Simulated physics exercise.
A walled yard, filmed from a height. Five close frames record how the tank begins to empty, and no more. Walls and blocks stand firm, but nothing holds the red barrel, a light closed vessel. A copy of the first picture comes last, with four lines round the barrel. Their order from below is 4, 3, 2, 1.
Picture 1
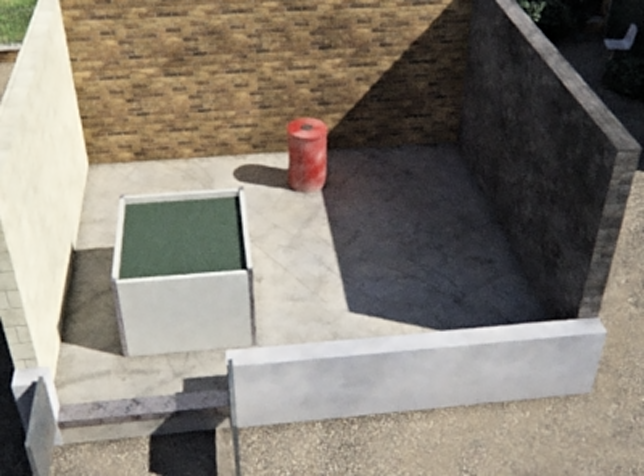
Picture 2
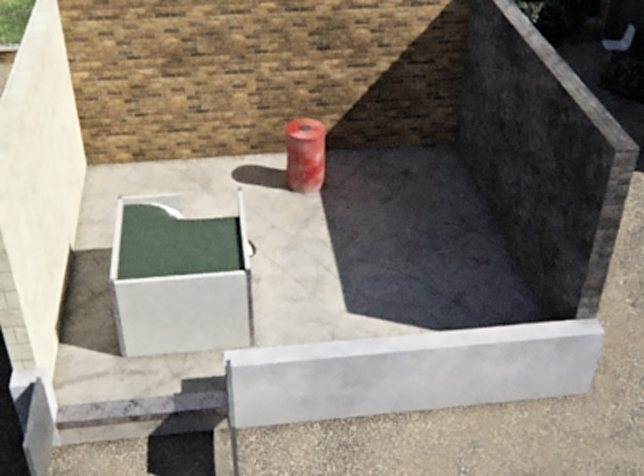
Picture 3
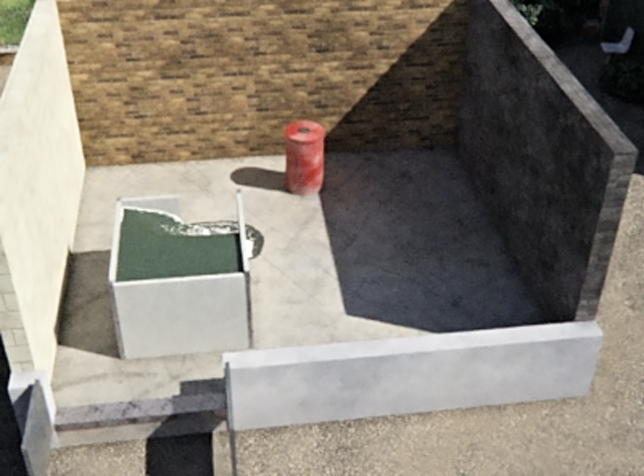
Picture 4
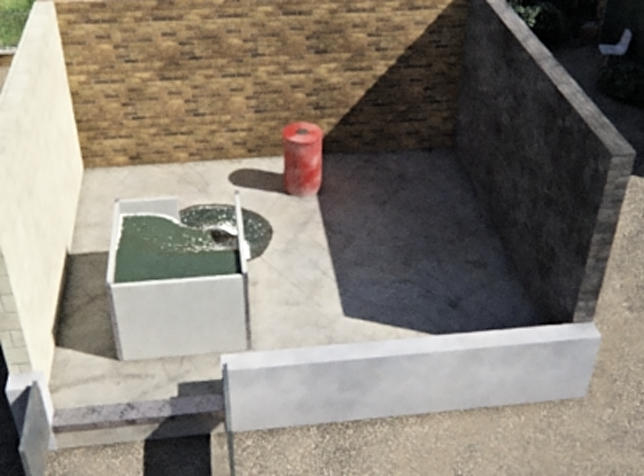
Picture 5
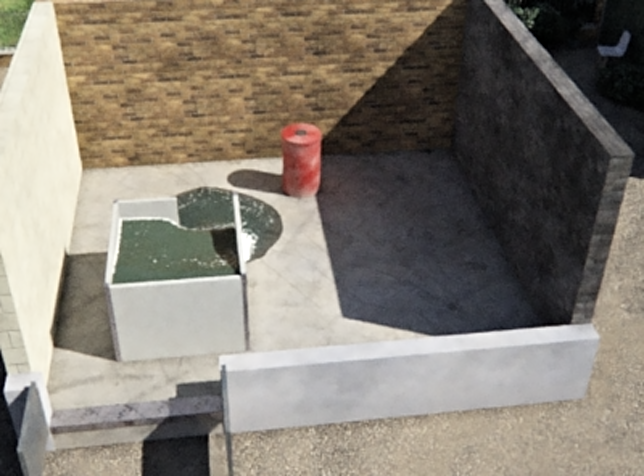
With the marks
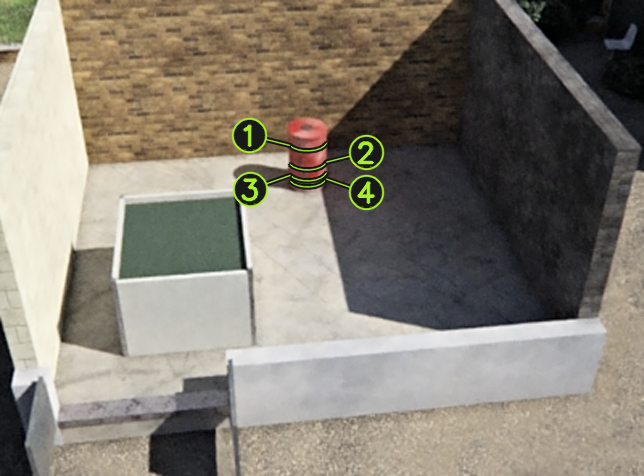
In a walled yard seen from above, dark green liquid in a pale open-topped tank drops at the back right corner, and a foaming, dark pool spreads across the paving behind it towards a standing red barrel.
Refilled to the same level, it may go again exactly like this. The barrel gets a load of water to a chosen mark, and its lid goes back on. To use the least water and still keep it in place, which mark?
Go for 2.
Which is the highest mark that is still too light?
That would be 3.
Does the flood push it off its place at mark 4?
Yes, it does.
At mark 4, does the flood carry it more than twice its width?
Yes, clearly.
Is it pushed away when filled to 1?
No.
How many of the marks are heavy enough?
Two.
In lime, 1 at (309, 150); 2 at (309, 169); 3 at (309, 180); 4 at (309, 186); from the bottom up 4, 3, 2, 1.
If 1 is chosen, it does not move.
If 2 is chosen, it does not move.
If 3 is chosen, it is pushed about twice its own width away.
If 4 is chosen, it is pushed about 6 times its own width away.
